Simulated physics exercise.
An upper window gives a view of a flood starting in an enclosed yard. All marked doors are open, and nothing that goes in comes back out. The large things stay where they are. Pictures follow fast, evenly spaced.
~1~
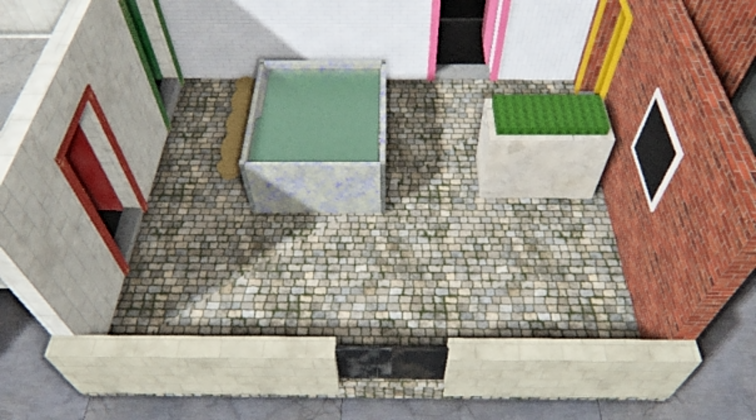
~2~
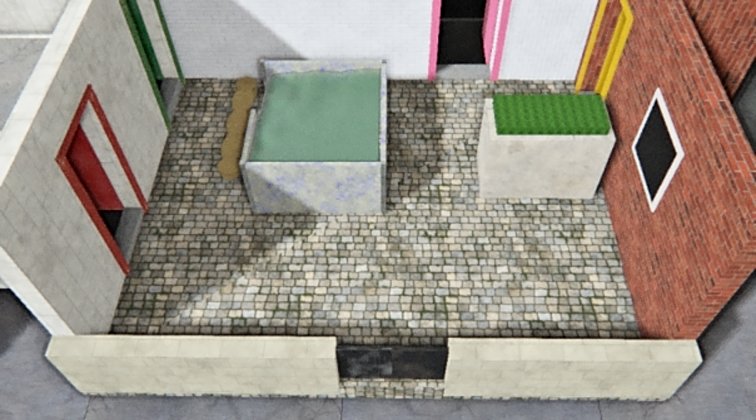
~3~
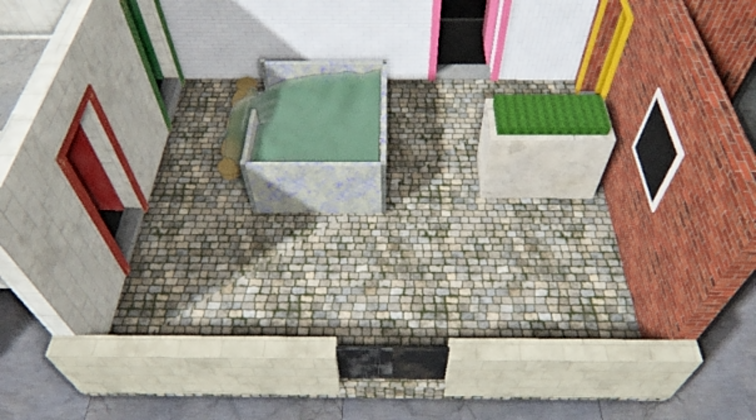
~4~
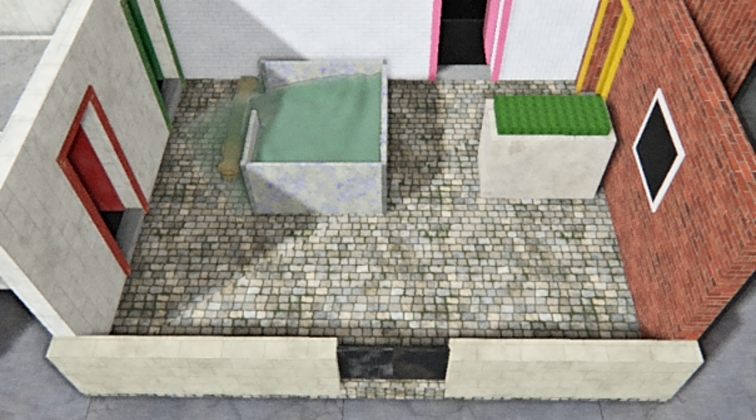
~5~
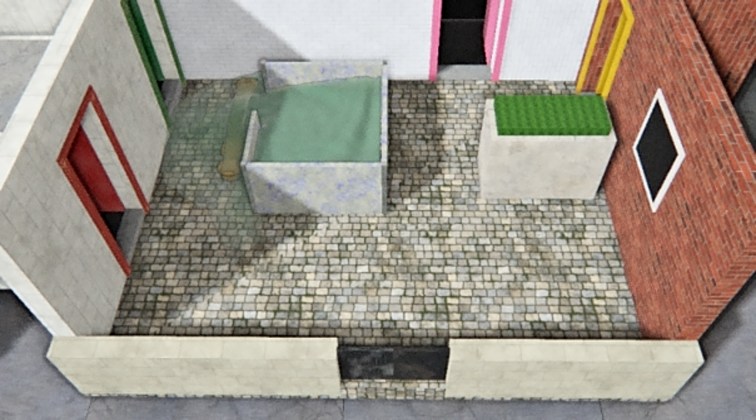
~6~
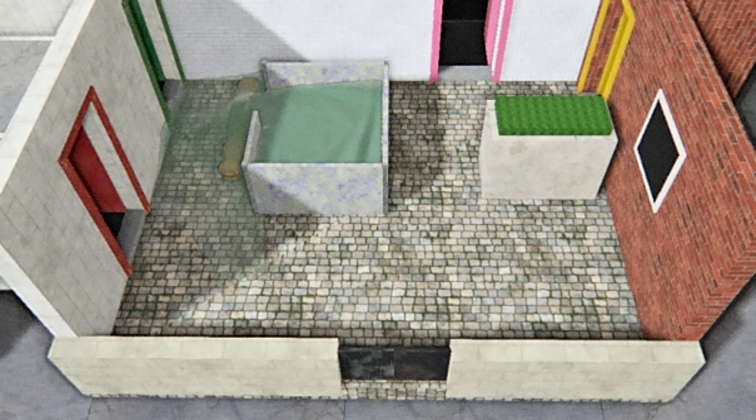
Green water pours through a gap in the tank's left side and spreads over the cobbles.
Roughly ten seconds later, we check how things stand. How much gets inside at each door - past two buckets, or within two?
In order: Yellow door: Too much gets in there; red door: Not too much gets in there; green door: Too much gets in there; pink door: Not too much gets in there.
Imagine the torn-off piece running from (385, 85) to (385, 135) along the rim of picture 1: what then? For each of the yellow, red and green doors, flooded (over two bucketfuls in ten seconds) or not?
Taking them in turn, the yellow door crosses the line, the red door comes up short, the green door comes up short.
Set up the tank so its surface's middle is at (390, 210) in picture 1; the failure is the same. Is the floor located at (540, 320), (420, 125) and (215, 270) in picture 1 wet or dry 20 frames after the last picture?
Spared, hit, hit.
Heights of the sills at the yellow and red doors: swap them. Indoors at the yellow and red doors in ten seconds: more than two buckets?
The yellow one falls short, the red one goes past the mark.
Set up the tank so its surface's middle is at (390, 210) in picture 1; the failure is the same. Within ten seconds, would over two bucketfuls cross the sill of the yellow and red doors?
Finding: Yellow door goes beyond it; red door goes beyond it.
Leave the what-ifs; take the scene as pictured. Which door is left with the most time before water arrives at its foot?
I'd go with the yellow-painted one.
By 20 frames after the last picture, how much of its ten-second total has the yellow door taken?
My estimate: Close to 0 per cent.
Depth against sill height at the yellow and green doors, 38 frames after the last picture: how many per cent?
The first comes to about 150 percent, the second to about 60 percent.
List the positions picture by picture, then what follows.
In the first picture, still water in the tank at (318, 114).
In the second picture, the front is at a hidden place, out from the gap at (266, 117).
In the third picture, water pours out at (267, 120) and has run to (243, 186).
In the fourth picture, water pours out at (268, 122) and has run to (239, 210).
In the fifth picture, water pours out at (268, 122) and has run to (242, 242).
In the sixth picture, the front is at (238, 269), out from the gap at (269, 123).
A moment on, water covers 35 % of the floor; the yellow door not reached, the red door wet at the sill, nothing in, the green door over two buckets in, the pink door not reached.
Next, water covers 40 % of the floor; the yellow door not reached, the red door wet at the sill, nothing in, the green door far over two buckets in, the pink door wet at the sill, nothing in.
Then, water covers 60 % of the floor; the yellow door wet at the sill, nothing in, the red door wet at the sill, nothing in, the green door far over two buckets in, the pink door wet at the sill, nothing in.
Later, water covers 90 % of the floor; the yellow door over two buckets in, the red door under two buckets in, the green door far over two buckets in, the pink door wet at the sill, nothing in.
In the end, water covers 95 % of the floor; the yellow door over two buckets in, the red door under two buckets in, the green door far over two buckets in, the pink door wet at the sill, nothing in.
